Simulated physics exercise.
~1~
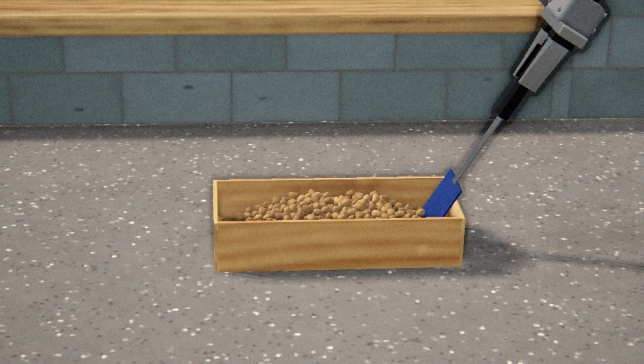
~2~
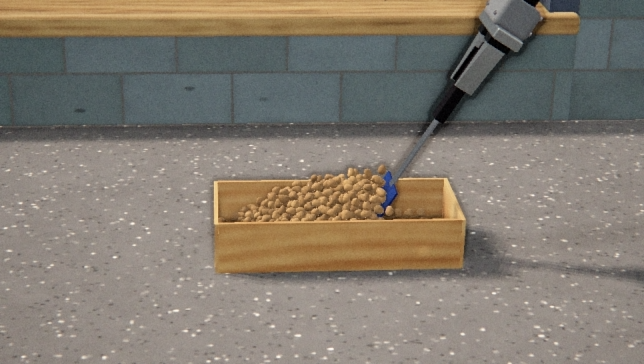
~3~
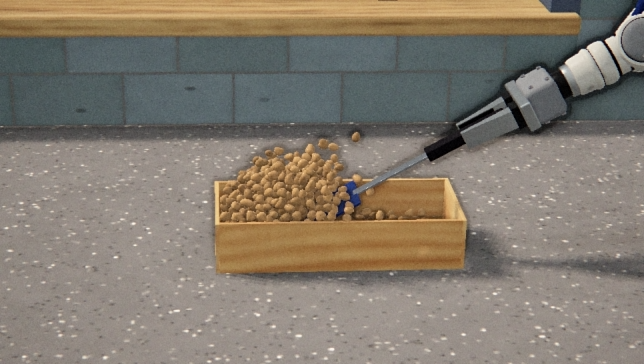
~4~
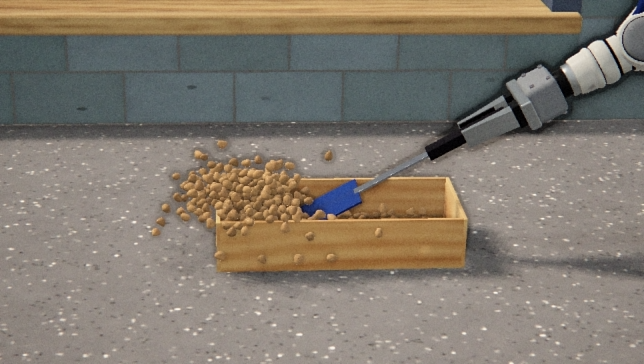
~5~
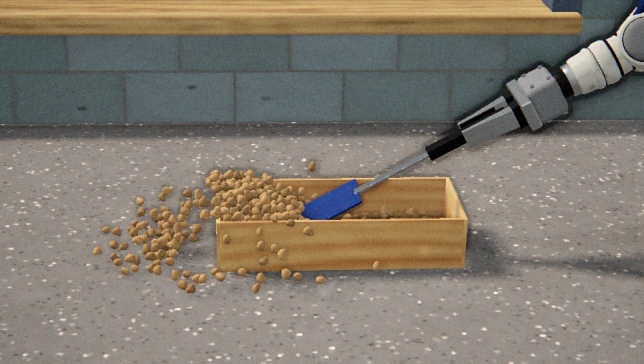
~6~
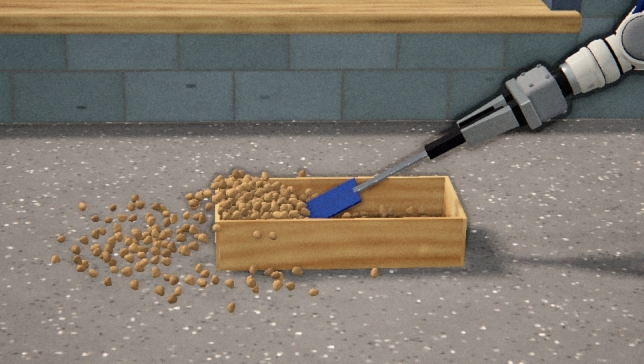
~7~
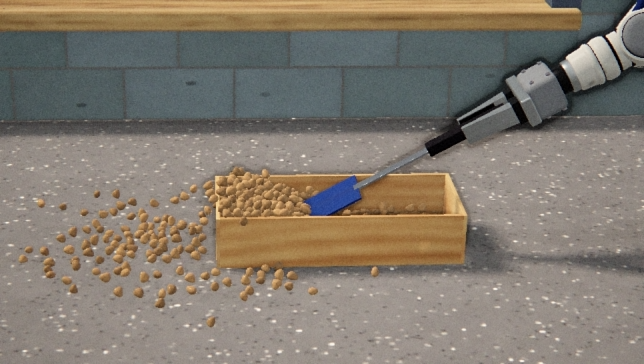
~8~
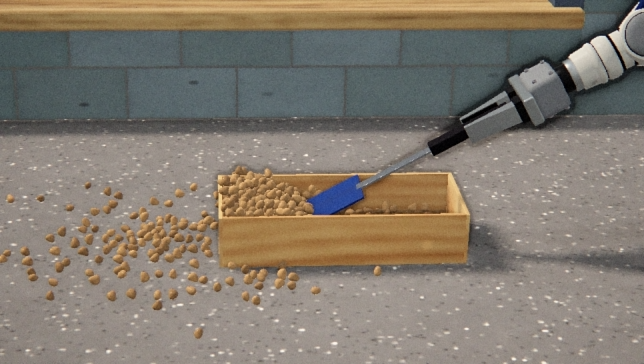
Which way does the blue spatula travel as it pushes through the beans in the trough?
The spatula moves to the left, pushing the beans toward the left end of the trough.
